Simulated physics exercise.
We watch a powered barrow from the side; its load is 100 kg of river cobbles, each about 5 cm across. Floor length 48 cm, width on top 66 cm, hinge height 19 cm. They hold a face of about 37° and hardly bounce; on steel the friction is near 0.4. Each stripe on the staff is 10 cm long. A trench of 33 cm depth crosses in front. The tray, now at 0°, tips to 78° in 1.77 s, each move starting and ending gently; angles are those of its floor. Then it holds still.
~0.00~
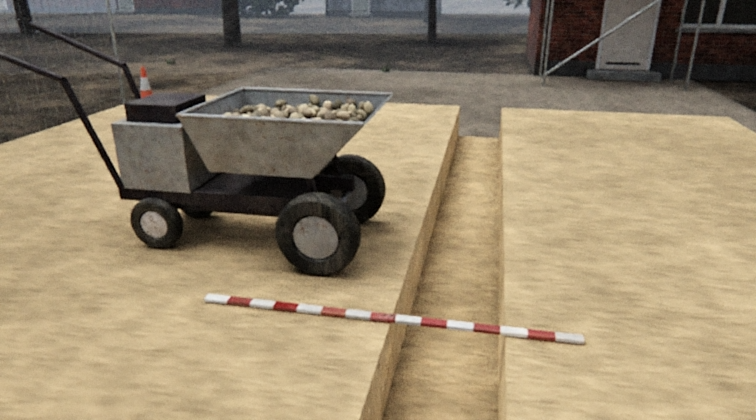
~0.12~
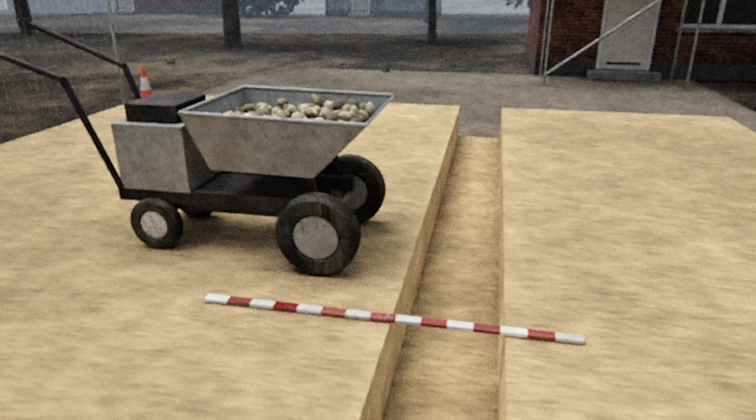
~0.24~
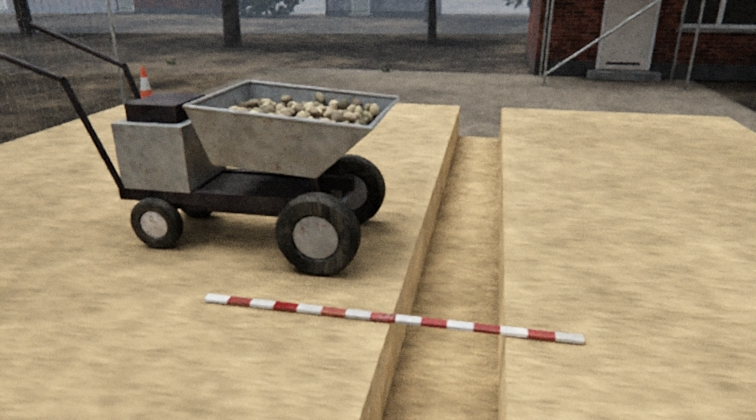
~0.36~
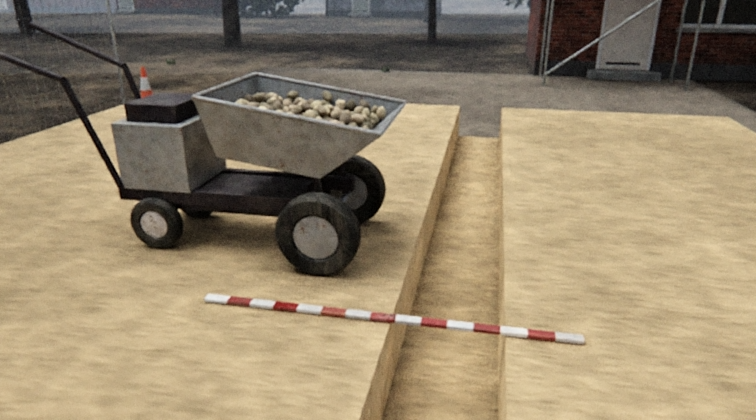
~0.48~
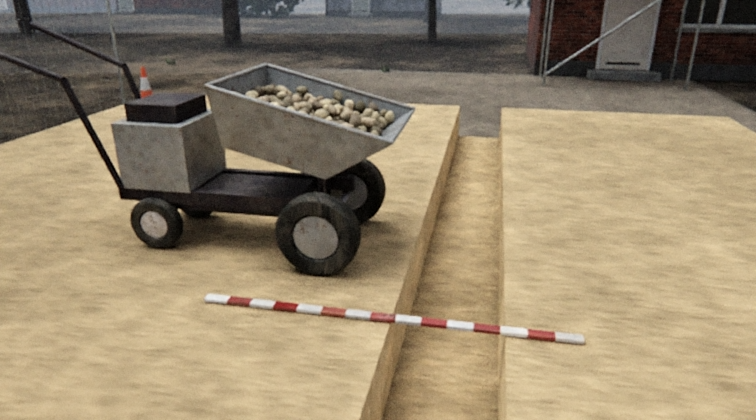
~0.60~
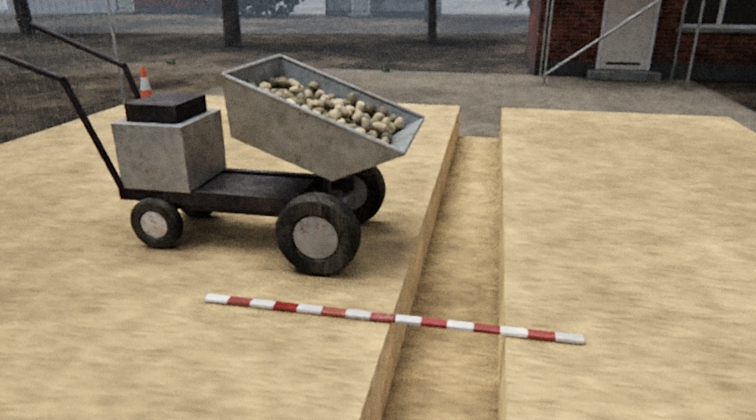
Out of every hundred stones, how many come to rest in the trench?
Roughly 94 per cent ends in the trench.
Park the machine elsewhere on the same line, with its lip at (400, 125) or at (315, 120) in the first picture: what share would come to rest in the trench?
First some 50, then 100 per cent.
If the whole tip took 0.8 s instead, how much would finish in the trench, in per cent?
In that case some 90 per cent.
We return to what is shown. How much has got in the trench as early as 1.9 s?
Some 80 per cent.
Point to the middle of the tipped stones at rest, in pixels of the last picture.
Near (469, 304).
After 1.3 s the floor is at 66°; 96 % in the tray, 4 % in the trench; the foremost stones are at (476, 246).
After 1.9 s the floor is at 78°; 14 % in the tray, 80 % in the trench, 6 % past the trench; the foremost stones are at (567, 268).
After 2.2 s the floor is at 78°; 0 % in the tray, 94 % in the trench, 6 % past the trench; the foremost stones are at (595, 271).
After 4.2 s the floor is at 78°; 0 % in the tray, 94 % in the trench, 6 % past the trench; the foremost stones are at (596, 271).
